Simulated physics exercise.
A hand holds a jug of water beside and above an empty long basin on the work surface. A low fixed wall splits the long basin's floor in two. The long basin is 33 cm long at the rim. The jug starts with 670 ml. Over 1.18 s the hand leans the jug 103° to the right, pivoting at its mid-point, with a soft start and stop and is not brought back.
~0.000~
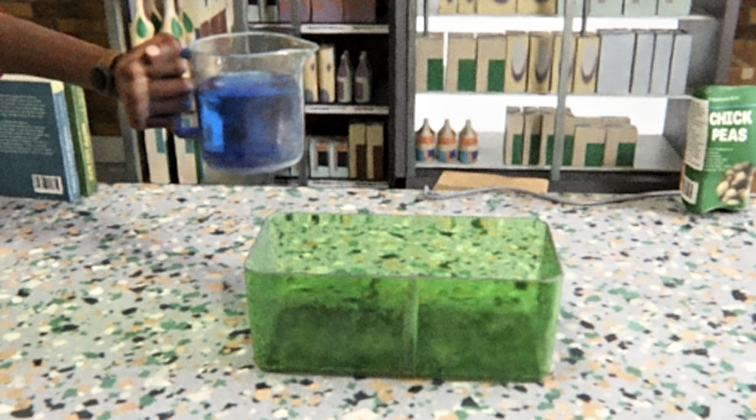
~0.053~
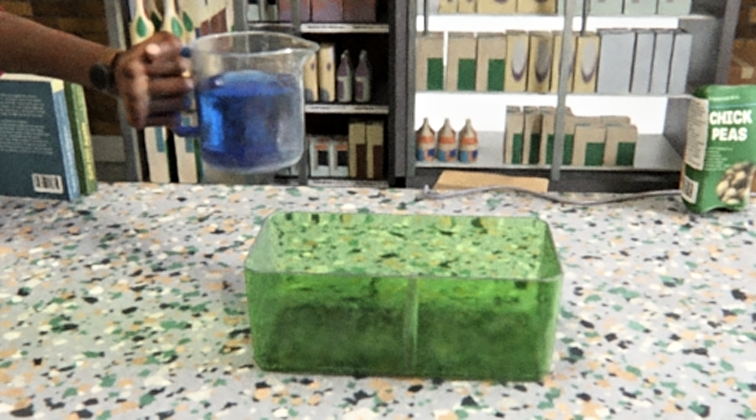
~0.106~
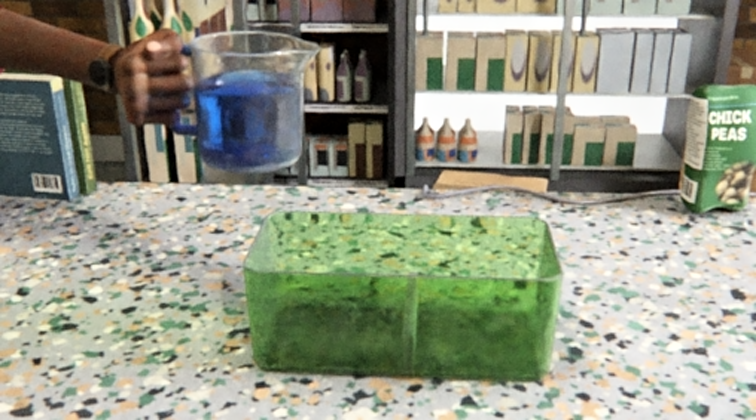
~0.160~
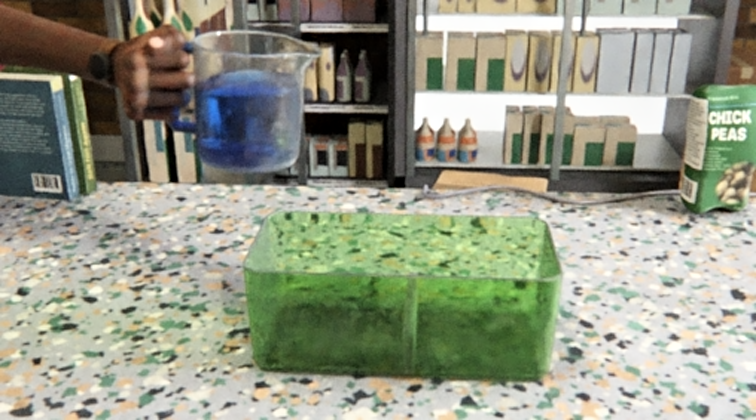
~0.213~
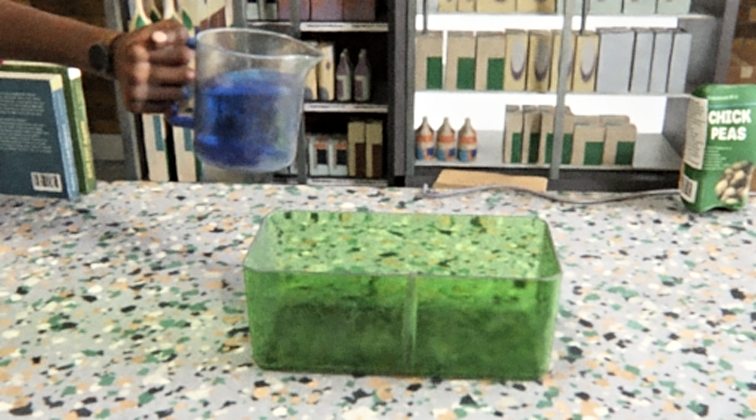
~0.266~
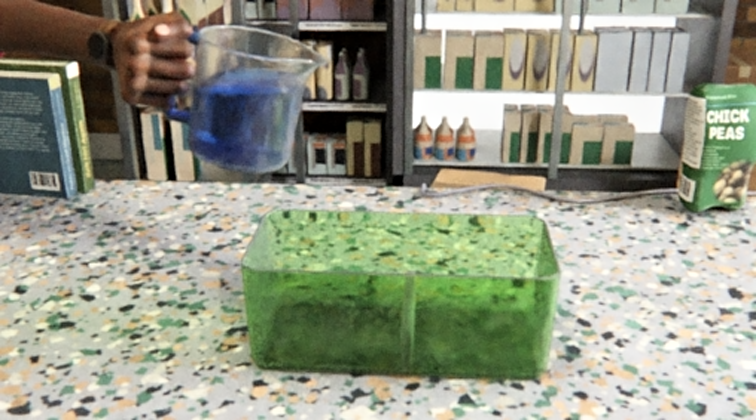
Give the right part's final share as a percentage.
About 5 per cent.
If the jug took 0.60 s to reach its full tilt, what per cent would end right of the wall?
Then about 0 per cent.
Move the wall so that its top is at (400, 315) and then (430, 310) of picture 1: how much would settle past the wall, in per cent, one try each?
In turn about 30 and 5 per cent.
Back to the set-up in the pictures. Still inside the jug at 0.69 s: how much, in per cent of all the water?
Some 90 per cent.
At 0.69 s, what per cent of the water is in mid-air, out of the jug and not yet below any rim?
About 10 per cent.
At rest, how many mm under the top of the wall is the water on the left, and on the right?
Some 22 mm on the left and 46 mm on the right.
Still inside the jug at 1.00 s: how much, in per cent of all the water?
About 32 per cent.
Then, 0.69 s in, the tilt is 65° and 90 per cent is still to pour, 0 is left of the wall and 0 right of it.
Then, 1.00 s in, the tilt is 97° and 33 per cent is still to pour, 41 is left of the wall and 2 right of it.
Then, 1.33 s in, the tilt is 103° and 4 per cent is still to pour, 84 is left of the wall and 4 right of it.
Then, 1.68 s in, the tilt is 103° and 0 per cent is still to pour, 91 is left of the wall and 5 right of it.
Finally, 91 per cent lies left of the wall, 5 right of it and 4 outside.
